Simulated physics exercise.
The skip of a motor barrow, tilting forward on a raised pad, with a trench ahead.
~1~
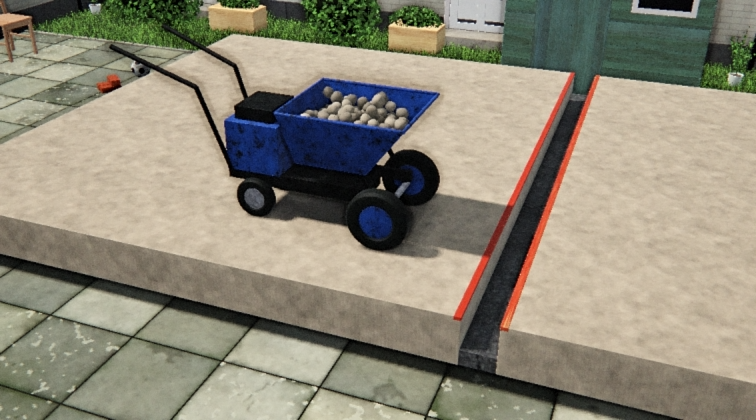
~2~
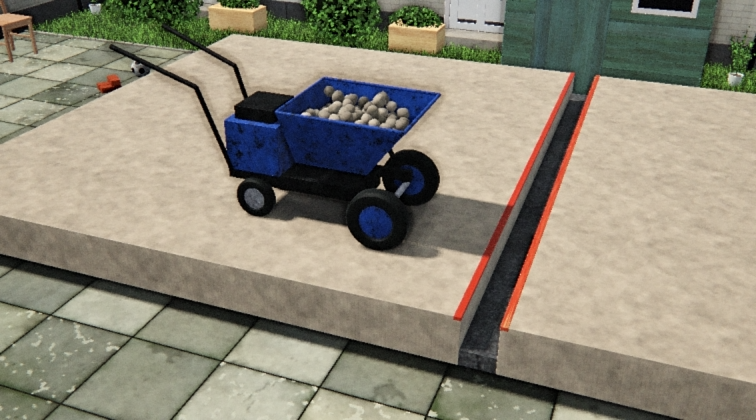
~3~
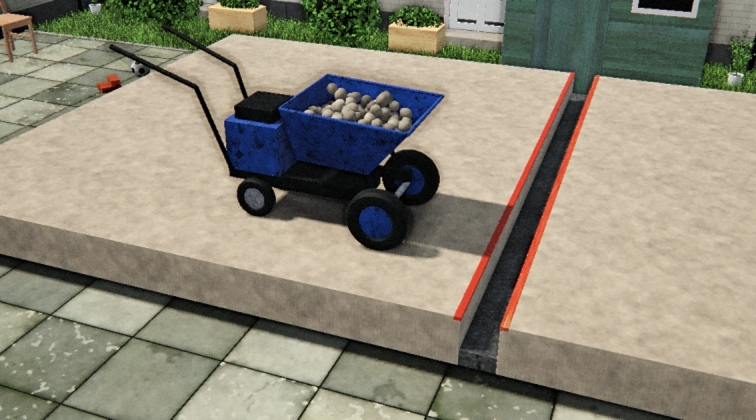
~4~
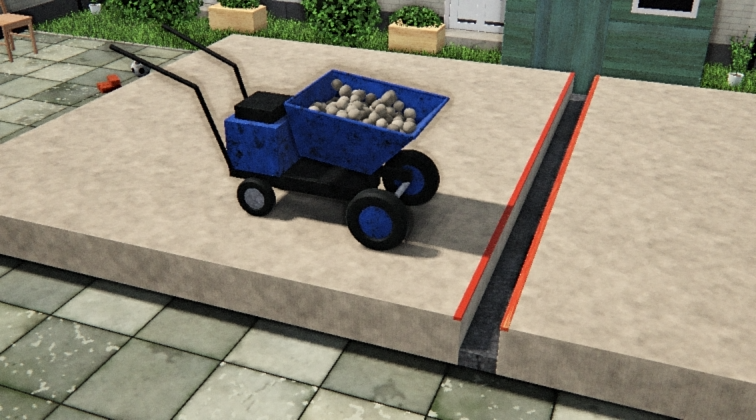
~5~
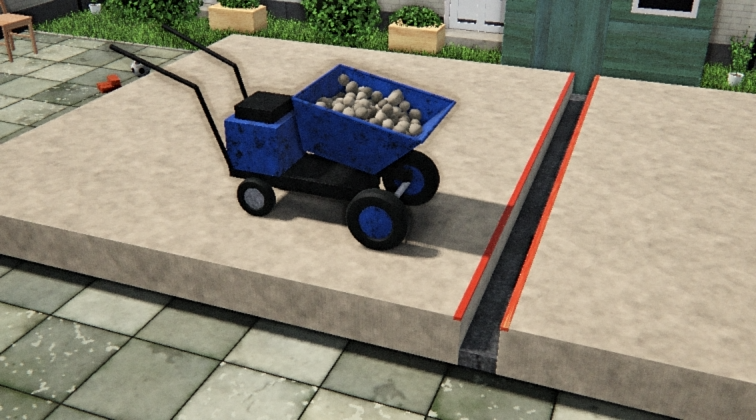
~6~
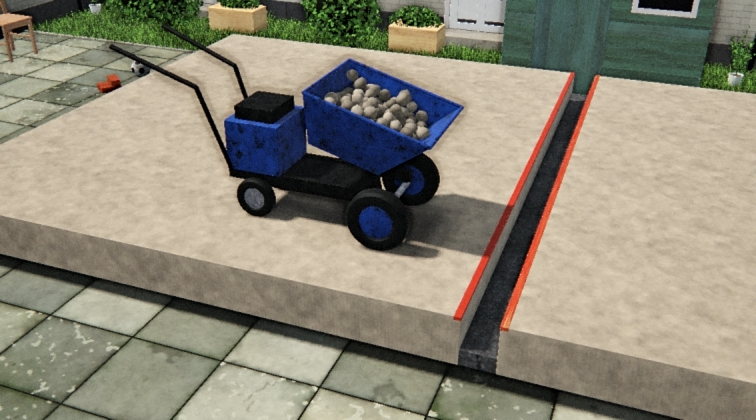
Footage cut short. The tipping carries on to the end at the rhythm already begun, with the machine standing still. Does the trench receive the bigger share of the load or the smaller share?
The trench receives the bigger share.
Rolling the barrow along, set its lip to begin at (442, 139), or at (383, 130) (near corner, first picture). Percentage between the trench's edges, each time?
About 10 percent at the first place and about 60 percent at the second.
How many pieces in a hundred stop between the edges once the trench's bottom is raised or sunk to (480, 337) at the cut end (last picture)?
That would give roughly 50 percent.
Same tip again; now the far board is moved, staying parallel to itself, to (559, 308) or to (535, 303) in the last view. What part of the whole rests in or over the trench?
100 %, give or take, and then 90 %.
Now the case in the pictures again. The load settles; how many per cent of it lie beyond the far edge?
Roughly 20 per cent of the load.
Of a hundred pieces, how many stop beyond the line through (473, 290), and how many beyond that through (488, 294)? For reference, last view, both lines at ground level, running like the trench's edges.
Close to 90 % and 60 %, in that order.
Soon, skip tipped steeply; all in the skip.
A while on, skip tipped right over; most in the skip; a stray few short of the trench; a small part in or heaped over the trench; a stray few beyond it; a stray few falling.
Towards the end, skip tipped right over; a small part in the skip; a stray few short of the trench; about two thirds in or heaped over the trench; about a quarter beyond it.
Finally, skip tipped right over; a stray few in the skip; a small part short of the trench; about two thirds in or heaped over the trench; about a quarter beyond it.
